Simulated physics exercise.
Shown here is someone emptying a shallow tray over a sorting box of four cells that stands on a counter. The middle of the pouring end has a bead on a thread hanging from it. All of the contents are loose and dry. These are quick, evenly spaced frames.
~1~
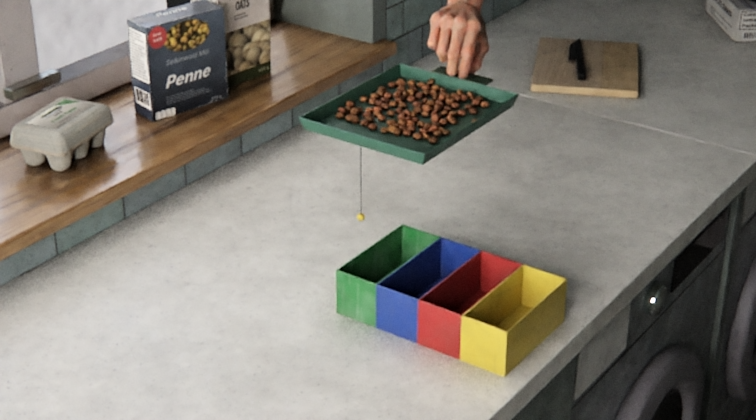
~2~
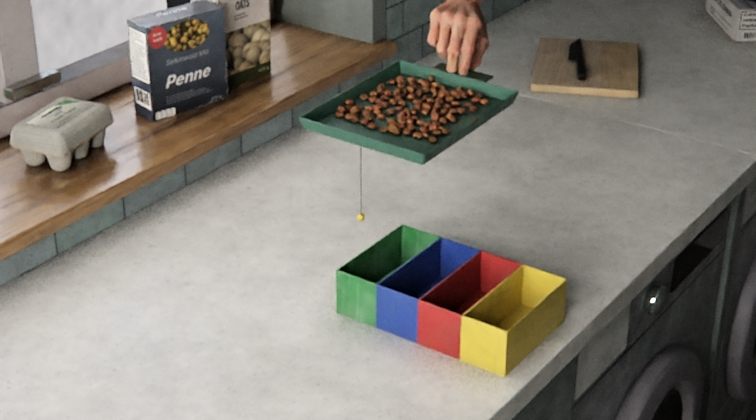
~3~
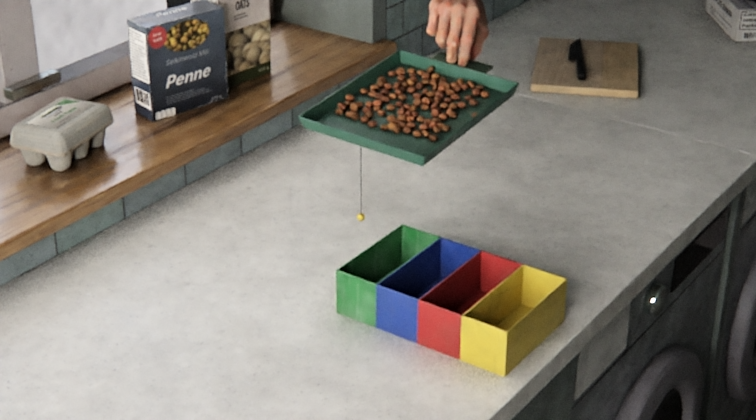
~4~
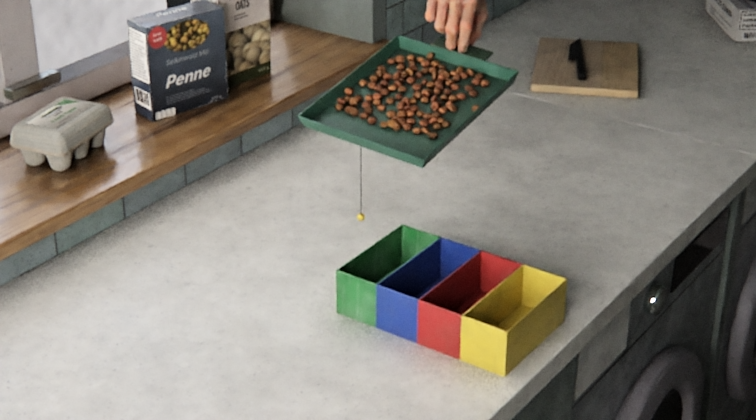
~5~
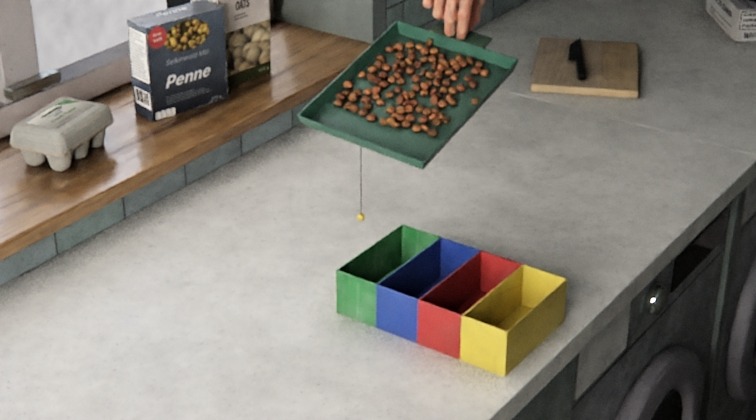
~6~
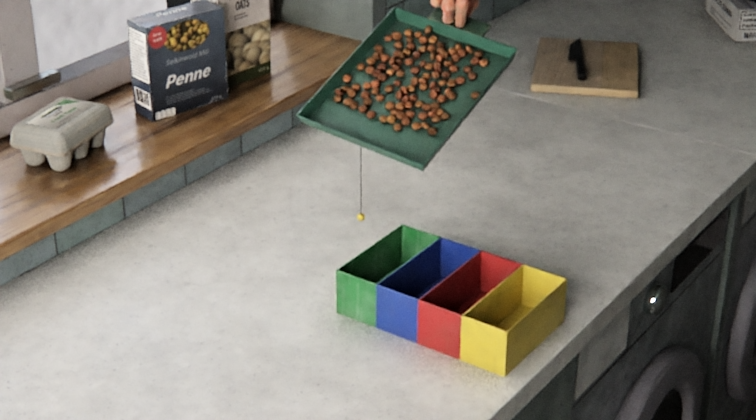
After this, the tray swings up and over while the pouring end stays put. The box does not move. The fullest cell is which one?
The green cell.
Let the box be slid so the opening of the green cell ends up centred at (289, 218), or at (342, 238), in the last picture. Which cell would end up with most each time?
Position one: The yellow one. Position two: The blue cell.
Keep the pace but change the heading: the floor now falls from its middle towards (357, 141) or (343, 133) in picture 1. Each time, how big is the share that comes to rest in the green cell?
Respectively 10 % and 0 %.
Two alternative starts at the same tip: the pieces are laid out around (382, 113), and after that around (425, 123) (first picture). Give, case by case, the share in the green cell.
In order, about 50 and 60 in a hundred.
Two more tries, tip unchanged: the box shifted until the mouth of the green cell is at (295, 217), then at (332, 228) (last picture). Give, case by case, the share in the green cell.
0 and 10 in a hundred.
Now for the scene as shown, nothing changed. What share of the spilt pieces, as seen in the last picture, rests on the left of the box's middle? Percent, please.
100 per cent, about.
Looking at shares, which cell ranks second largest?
Ranked second: The blue one.
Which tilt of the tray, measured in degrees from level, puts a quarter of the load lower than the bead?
Roughly 85°.
Just after the last frame, tray tipped steeply; the larger part on the tray; about a tenth falling or outside the box.
A moment on, tray tipped past a quarter turn; just a few on the tray; roughly half in the green cell; about a tenth in the blue cell; just a few in the red cell; roughly a third falling or outside the box.
Further on, tray tipped past a quarter turn; roughly two thirds in the green cell; about a tenth in the blue cell; just a few in the red cell; roughly a quarter falling or outside the box.
When it is over, tray tipped past a quarter turn; roughly two thirds in the green cell; about a tenth in the blue cell; just a few in the red cell; not one in the yellow cell; roughly a quarter outside the box.
